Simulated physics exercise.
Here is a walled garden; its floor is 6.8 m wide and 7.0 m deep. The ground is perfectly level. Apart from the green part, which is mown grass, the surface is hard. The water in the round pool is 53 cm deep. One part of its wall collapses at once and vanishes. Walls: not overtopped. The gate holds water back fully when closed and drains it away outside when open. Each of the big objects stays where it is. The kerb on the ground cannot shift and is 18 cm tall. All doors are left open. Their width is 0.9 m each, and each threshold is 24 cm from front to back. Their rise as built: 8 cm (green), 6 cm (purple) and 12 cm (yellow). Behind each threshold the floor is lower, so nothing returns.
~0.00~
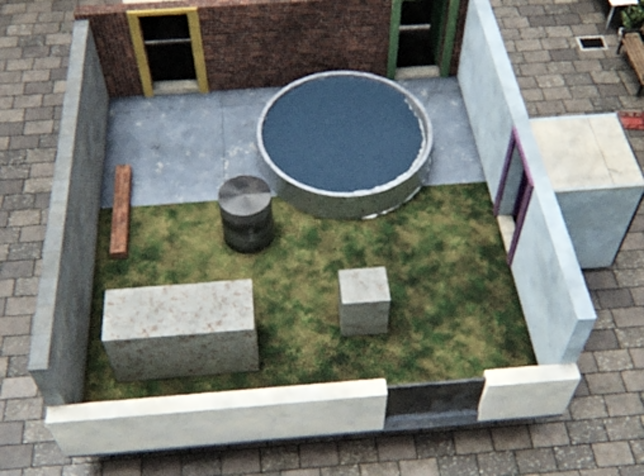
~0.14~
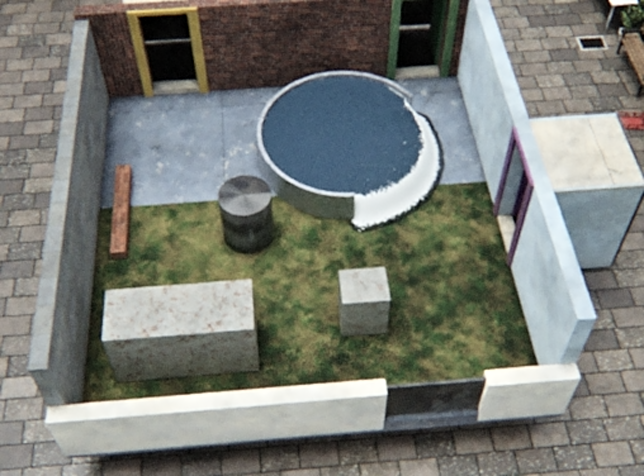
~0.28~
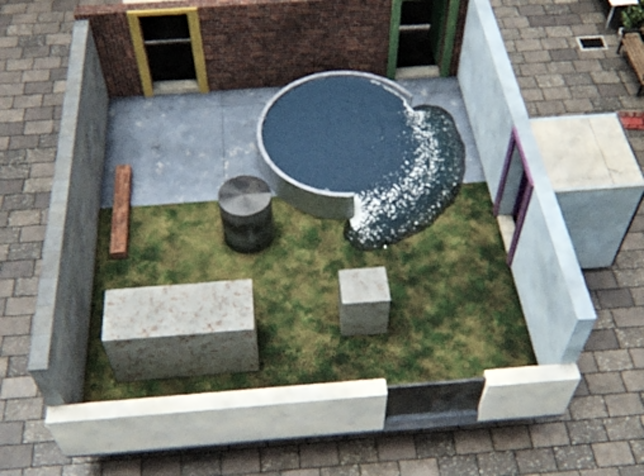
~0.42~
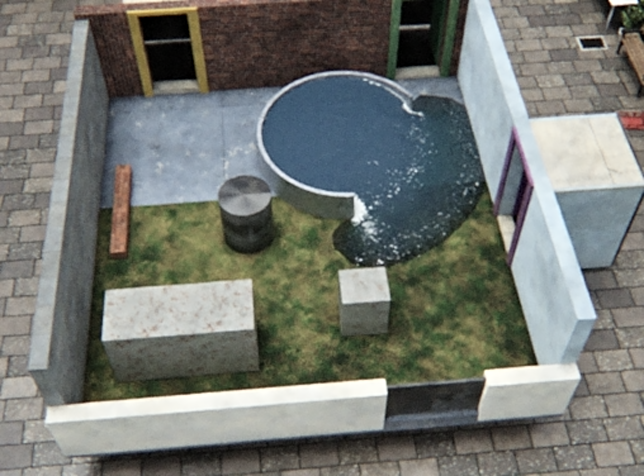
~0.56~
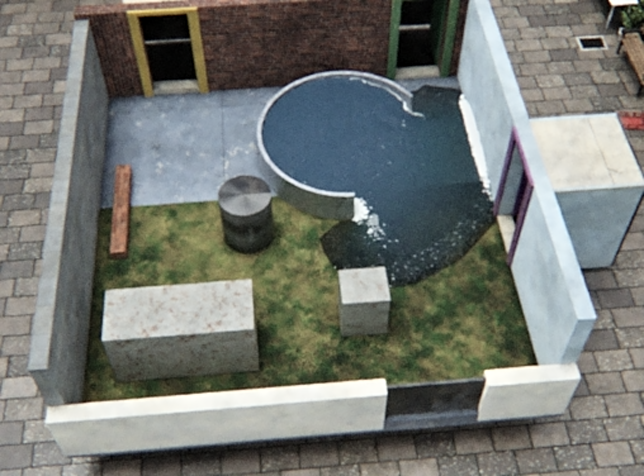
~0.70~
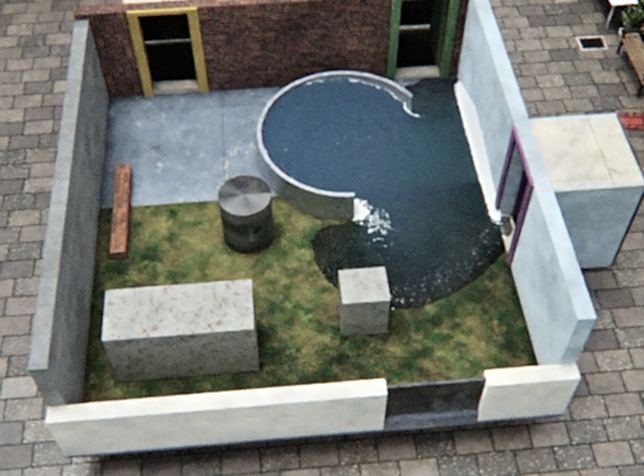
A round pool of dark blue water stands at the back of a small walled garden, seen from high above by a still camera. Yellow and green doorways pierce the brick wall behind, a purple one the right wall, with grey blocks, a dark cylinder and a plank around the grass. The pool's front-right wall vanishes, and water pours out in white foam, spreading darkly rightward and forward past the small block and to the purple doorway.
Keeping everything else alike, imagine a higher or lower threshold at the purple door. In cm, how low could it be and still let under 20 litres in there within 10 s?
I would say 21 cm.
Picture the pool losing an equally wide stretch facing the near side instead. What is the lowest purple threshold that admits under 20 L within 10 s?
I'd say close to 12.0 cm.
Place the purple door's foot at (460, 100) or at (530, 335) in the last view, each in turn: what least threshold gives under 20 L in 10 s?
First place around 18 cm, second around 17 cm.
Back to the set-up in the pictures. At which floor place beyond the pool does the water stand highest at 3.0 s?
Look close to (523, 383).
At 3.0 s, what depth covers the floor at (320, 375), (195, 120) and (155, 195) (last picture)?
That's 0, 0 and 0 cm, in the order given.
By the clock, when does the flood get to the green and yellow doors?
Times - green 0.9 seconds, yellow 3.8 seconds.
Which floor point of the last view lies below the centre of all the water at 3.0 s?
Around (408, 203).
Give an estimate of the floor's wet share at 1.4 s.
Around 25 per cent of the free floor.
After 1.4 s water covers 25 % of the floor, deepest (35 cm) near (463, 155); 17 cm at the purple door, 12 litres in over its 6 cm threshold.
After 3.0 s water covers 40 % of the floor, deepest (32 cm) near (523, 383); 18 cm at the purple door, 128 litres in over its 6 cm threshold.
After 10.0 s water covers 95 % of the floor, deepest (12 cm) near (81, 432); 8 cm at the purple door, 242 litres in over its 6 cm threshold.
At the purple door as built, the water arrived by 0.7 s and peaked near 22 cm at 1.8 s.
Run again over the same 10 s with other heights there, 48 litres in over 17 cm, 12 litres over 23 cm. The limit of 20 litres is kept from about 21 cm up.
